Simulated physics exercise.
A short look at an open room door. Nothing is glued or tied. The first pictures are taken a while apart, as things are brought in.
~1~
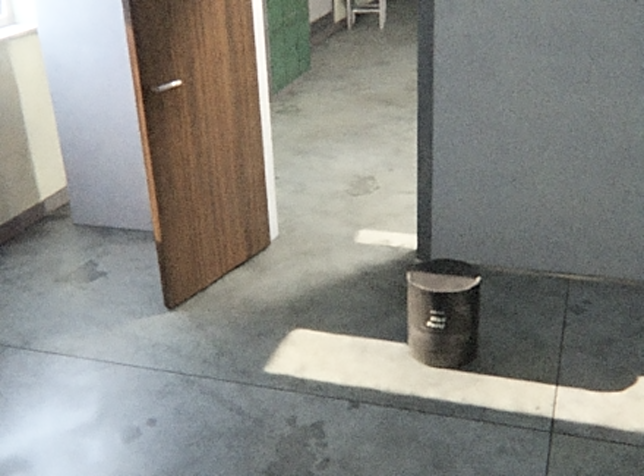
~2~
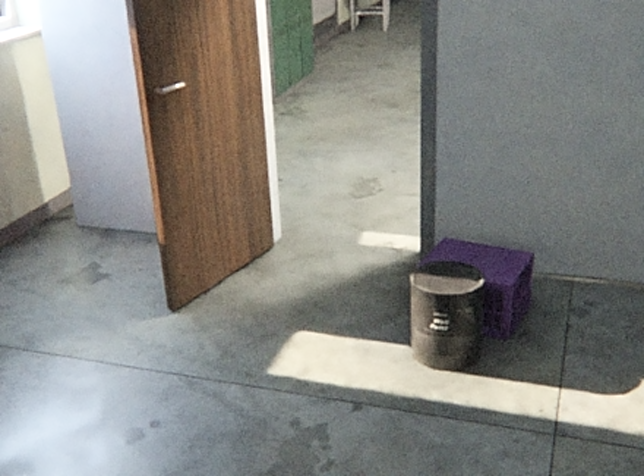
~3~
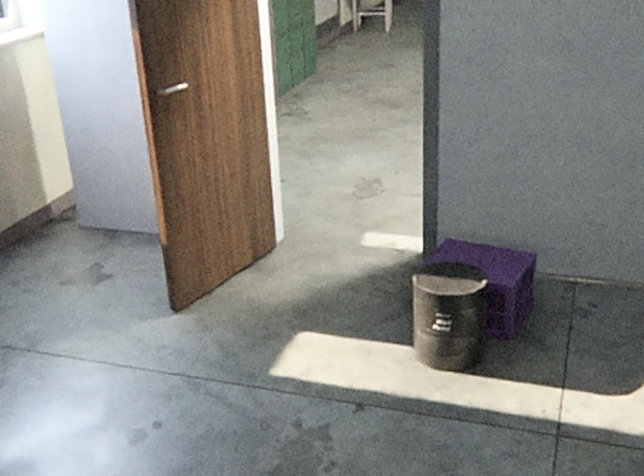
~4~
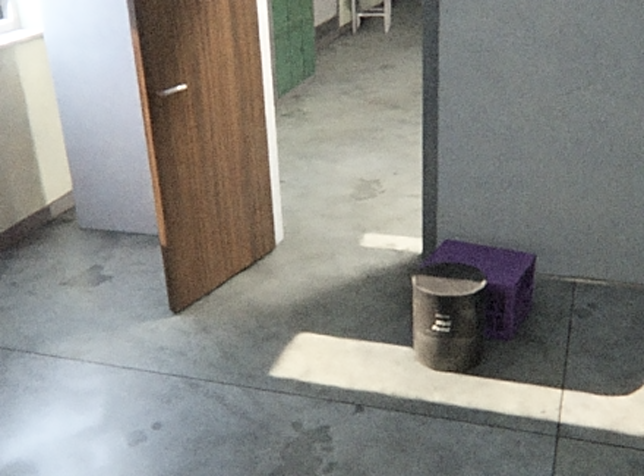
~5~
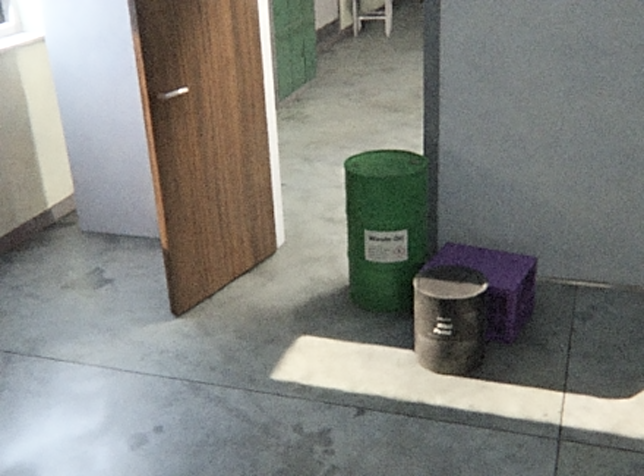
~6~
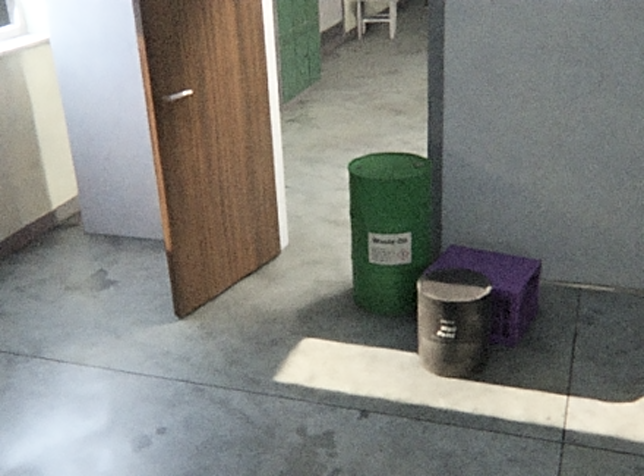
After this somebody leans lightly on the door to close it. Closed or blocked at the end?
As it turns out, it jams.
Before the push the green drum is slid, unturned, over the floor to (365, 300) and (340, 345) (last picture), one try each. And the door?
First, it stops short; second, it shuts.
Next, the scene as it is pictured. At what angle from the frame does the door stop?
Some 35° open.
Then, 0.50 s later than the last frame, door 87° open.
Then, 0.80 s later than the last frame, door 62° open.
Then, 1.00 s later than the last frame, door 44° open.
Then, 1.20 s later than the last frame, door 36° open; green drum moved a little near (401, 229).
When it is over, door 33° open; all 3 as before. End places, in pixels of the last picture, green drum near (407, 227).
